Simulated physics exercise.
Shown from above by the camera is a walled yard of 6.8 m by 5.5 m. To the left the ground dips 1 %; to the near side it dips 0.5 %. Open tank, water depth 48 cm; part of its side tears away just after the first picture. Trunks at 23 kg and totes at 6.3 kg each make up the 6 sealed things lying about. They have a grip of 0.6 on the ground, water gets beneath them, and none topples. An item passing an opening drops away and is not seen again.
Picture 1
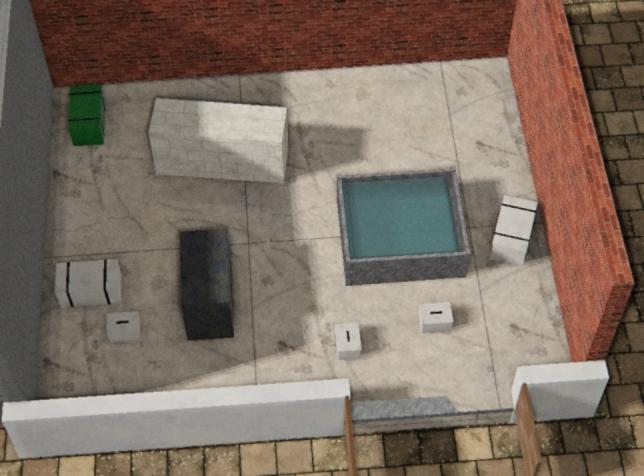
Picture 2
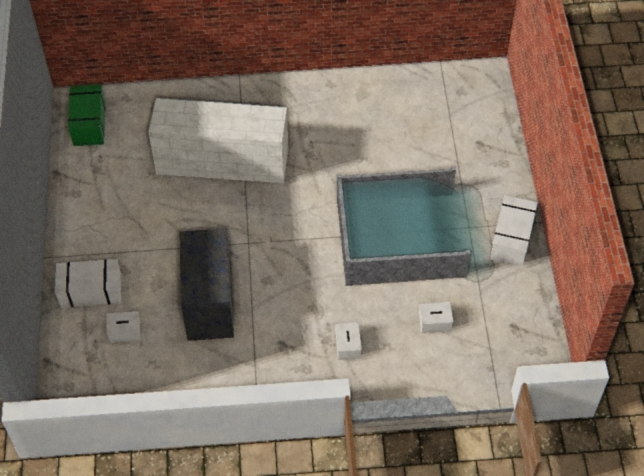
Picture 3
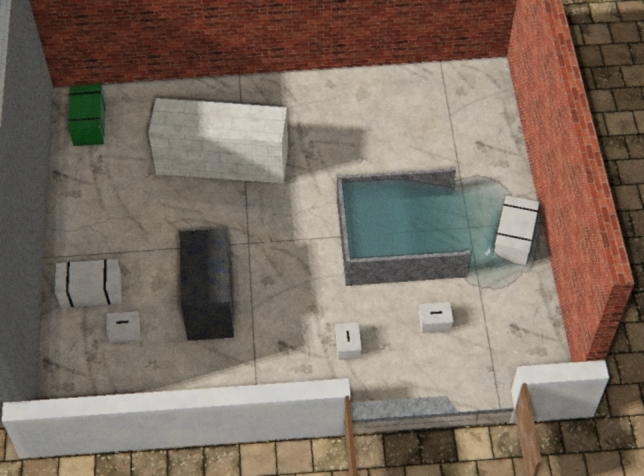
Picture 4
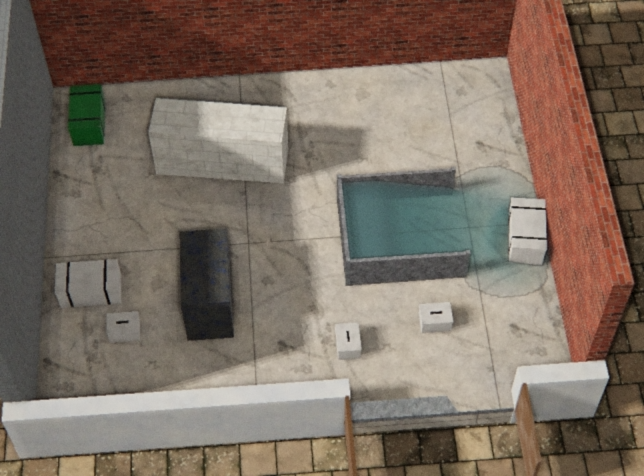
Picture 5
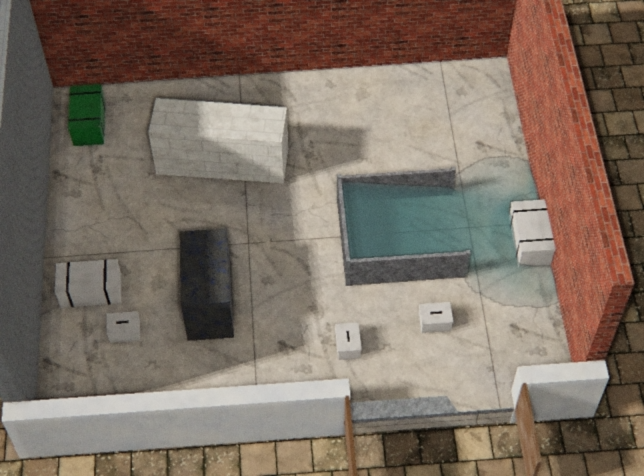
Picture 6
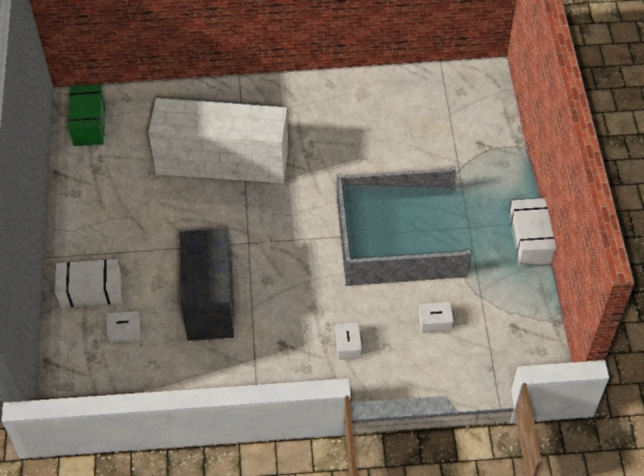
A walled yard with a pale, stained concrete floor, brick walls at the back and right, and a gap in the low white front wall is seen from above by a still camera. A grey-rimmed tank of teal water stands right of centre, among white boxes, a pale block, a dark block and a green trunk at far left. The tank's right side opens, water spreads rightward across the floor, and the strapped white box there shifts slightly toward the brick wall while everything else stays still.
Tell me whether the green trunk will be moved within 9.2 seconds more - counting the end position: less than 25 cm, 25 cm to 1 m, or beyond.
Expect it to remain essentially still.
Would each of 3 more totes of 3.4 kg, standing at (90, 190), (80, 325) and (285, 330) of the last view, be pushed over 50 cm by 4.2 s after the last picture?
Taking them in the order given: Falls short, falls short and falls short.
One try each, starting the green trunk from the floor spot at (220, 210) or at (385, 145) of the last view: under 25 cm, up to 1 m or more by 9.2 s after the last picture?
Try one, it keeps its spot; try two, it keeps its spot.
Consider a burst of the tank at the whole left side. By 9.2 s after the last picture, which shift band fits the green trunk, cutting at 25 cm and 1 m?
My answer is that the green trunk edges over slightly.
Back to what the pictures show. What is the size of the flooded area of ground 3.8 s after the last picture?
That flooded area is roughly 19 m2.
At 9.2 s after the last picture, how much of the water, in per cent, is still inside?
Close to 82 in a hundred parts remain.
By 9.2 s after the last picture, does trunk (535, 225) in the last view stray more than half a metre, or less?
The answer is that it exceeded the limit.
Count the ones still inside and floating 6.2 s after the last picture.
My tally comes to 0.
Then, 1.2 s after the last picture the green trunk is near (85, 106), 0.0 m from its start, aground; 0 of 6 are out; 1 afloat.
Then, 3.8 s after the last picture the green trunk is near (85, 106), 0.0 m from its start, aground; 0 of 6 are out; 0 afloat.
Then, 6.2 s after the last picture the green trunk is near (85, 106), 0.0 m from its start, aground; 0 of 6 are out; 0 afloat.
Then, 9.2 s after the last picture the green trunk is near (85, 106), 0.0 m from its start, aground; 0 of 6 are out; 0 afloat.
